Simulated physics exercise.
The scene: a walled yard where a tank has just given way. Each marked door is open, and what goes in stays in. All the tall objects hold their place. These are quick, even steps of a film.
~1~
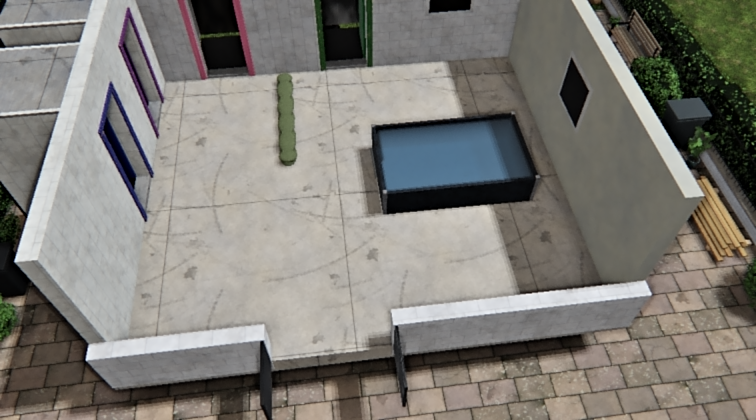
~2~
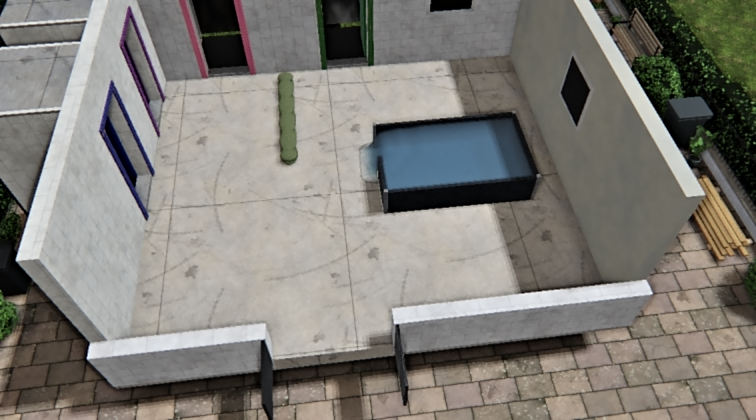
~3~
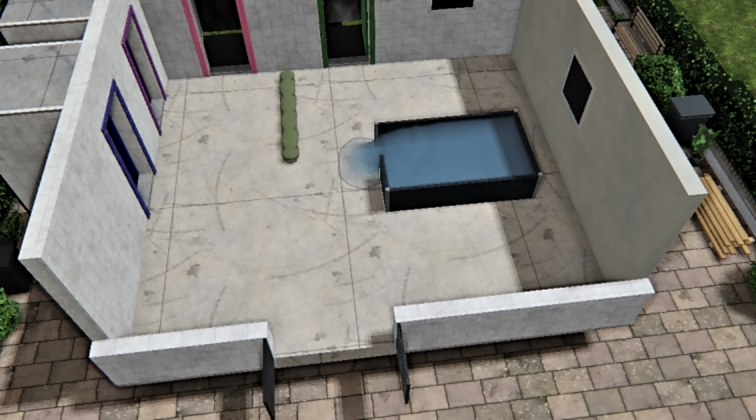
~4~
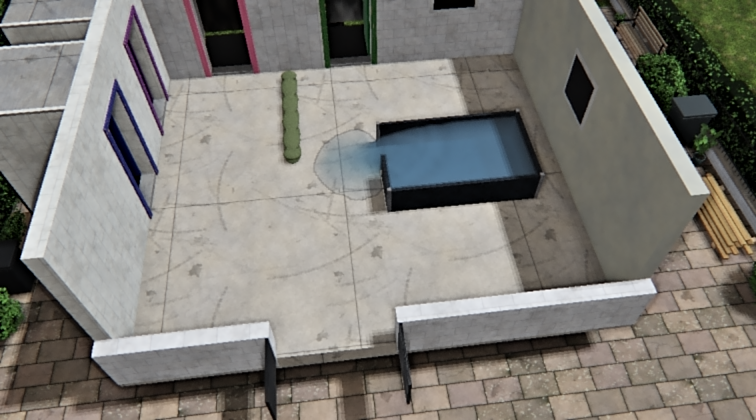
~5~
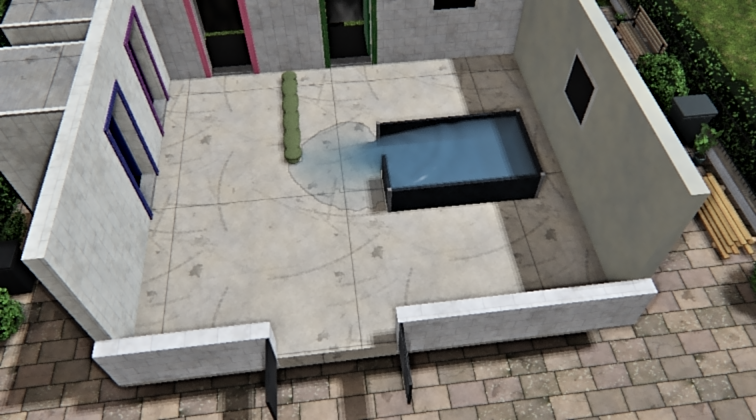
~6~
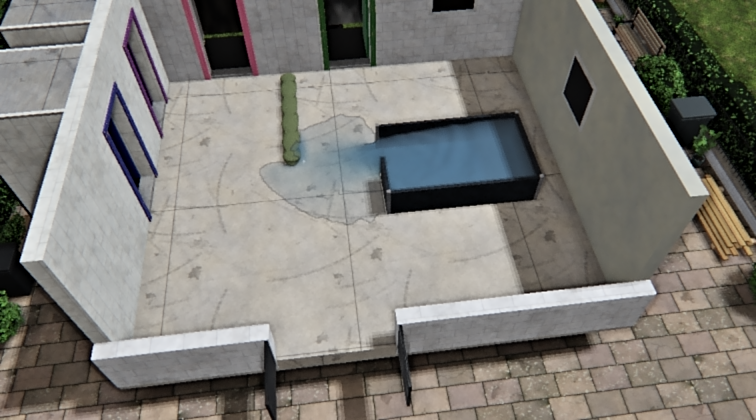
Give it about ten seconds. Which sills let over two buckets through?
The blue door admits no more than that; the green door lets in a lot; the pink door admits no more than that; the purple door admits no more than that.
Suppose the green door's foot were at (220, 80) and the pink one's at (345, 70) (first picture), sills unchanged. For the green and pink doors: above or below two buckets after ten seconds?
Then: Green takes less; pink goes over.
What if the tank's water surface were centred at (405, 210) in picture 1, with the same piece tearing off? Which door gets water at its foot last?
That is the green one.
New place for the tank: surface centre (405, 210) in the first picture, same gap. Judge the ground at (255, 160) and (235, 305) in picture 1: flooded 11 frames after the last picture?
One after the other: Wet, awash.
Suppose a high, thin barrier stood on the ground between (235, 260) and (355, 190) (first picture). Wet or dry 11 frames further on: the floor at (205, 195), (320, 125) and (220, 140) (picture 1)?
In turn: Wet, covered, clear.
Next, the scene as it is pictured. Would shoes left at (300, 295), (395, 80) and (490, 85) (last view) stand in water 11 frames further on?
In that order: Not flooded, free of water, free of water.
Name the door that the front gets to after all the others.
That is the purple door.
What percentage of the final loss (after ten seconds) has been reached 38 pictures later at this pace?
Close to 50 %.
A moment on, water covers 15 % of the floor; the blue door not reached, the green door not reached, the pink door not reached, the purple door not reached.
Next, water covers 25 % of the floor; the blue door wet at the sill, nothing in, the green door wet at the sill, nothing in, the pink door not reached, the purple door not reached.
Then, water covers 40 % of the floor; the blue door under two buckets in, the green door under two buckets in, the pink door wet at the sill, nothing in, the purple door wet at the sill, nothing in.
Later, water covers 60 % of the floor; the blue door under two buckets in, the green door over two buckets in, the pink door wet at the sill, nothing in, the purple door wet at the sill, nothing in.
In the end, water covers 90 % of the floor; the blue door under two buckets in, the green door over two buckets in, the pink door under two buckets in, the purple door wet at the sill, nothing in.
